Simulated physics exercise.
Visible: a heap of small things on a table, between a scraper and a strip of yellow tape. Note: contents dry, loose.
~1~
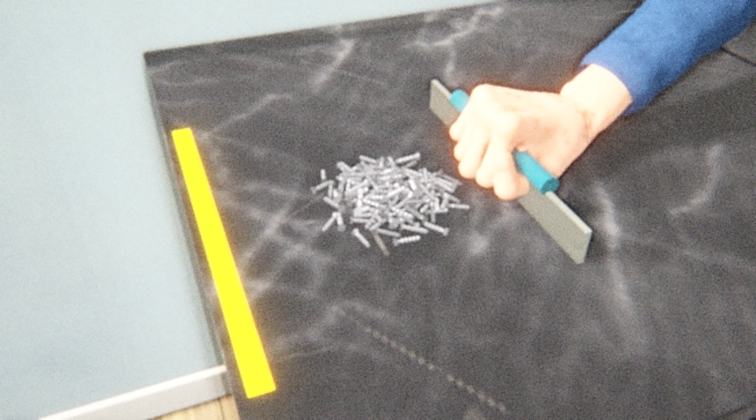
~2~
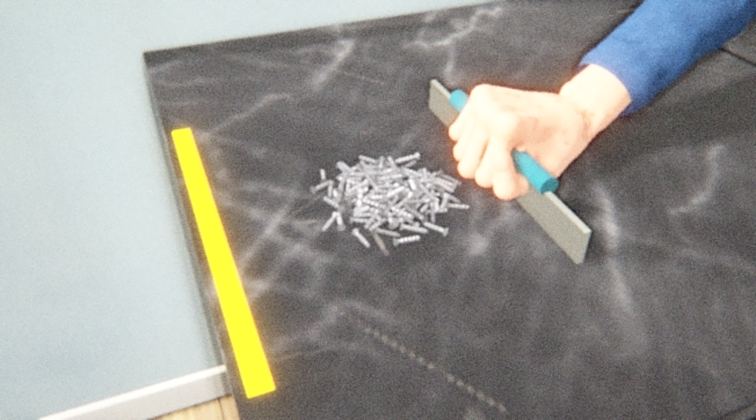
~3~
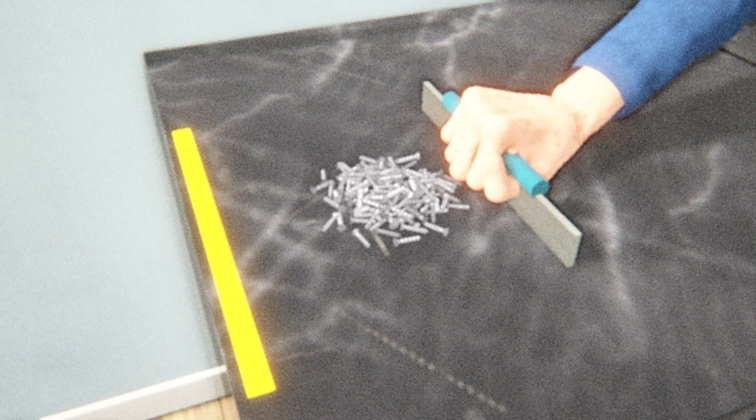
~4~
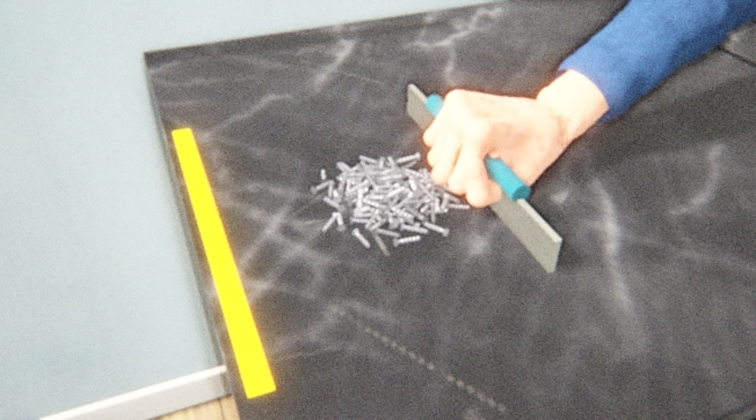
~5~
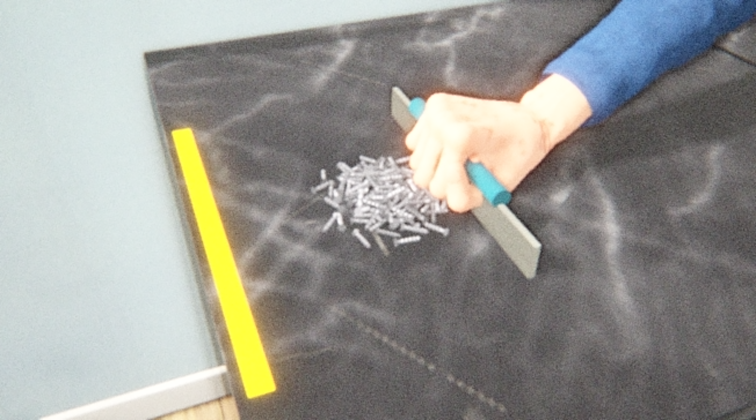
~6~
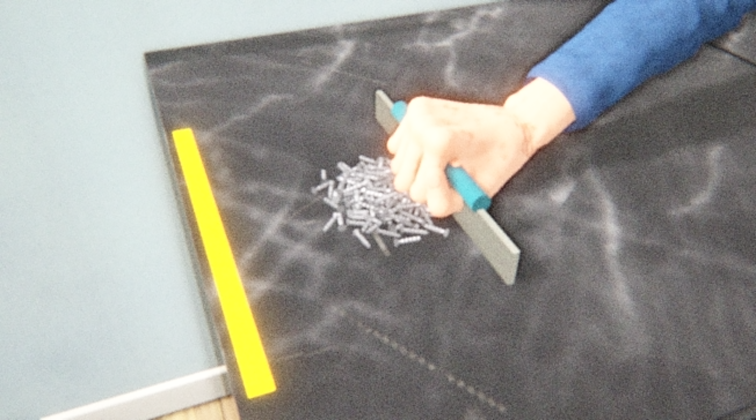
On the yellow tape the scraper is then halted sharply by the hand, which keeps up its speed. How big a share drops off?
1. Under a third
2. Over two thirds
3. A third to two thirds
Over two thirds.
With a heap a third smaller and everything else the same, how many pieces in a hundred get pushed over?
Close to 100 per cent.
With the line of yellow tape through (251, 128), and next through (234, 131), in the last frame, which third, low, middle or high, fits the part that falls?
For the first place it's under a third, and for the second it's below one third.
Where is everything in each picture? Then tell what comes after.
The first frame shows scraper at (571, 232), at rest; yellow tape at (184, 140), right by the edge; edge at (193, 243); the heap at (391, 191), steel screws.
The second frame shows scraper at (570, 232), at rest.
The third frame shows scraper at (561, 235); the heap at (391, 191).
The fourth frame shows scraper at (542, 240).
The fifth frame shows scraper at (522, 246); the heap at (391, 192).
The sixth frame shows scraper at (501, 251); yellow tape at (184, 140); edge at (194, 243); the heap at (386, 195), about a third pushed along.
Soon after the last picture, scraper still moving, near (320, 183); heap all on the table, its front near (252, 239).
A little later, scraper stopped at the yellow tape; heap most over the edge.
Later still, scraper stopped at the yellow tape; heap all over the edge.
At rest, scraper stopped at the yellow tape; heap all over the edge.
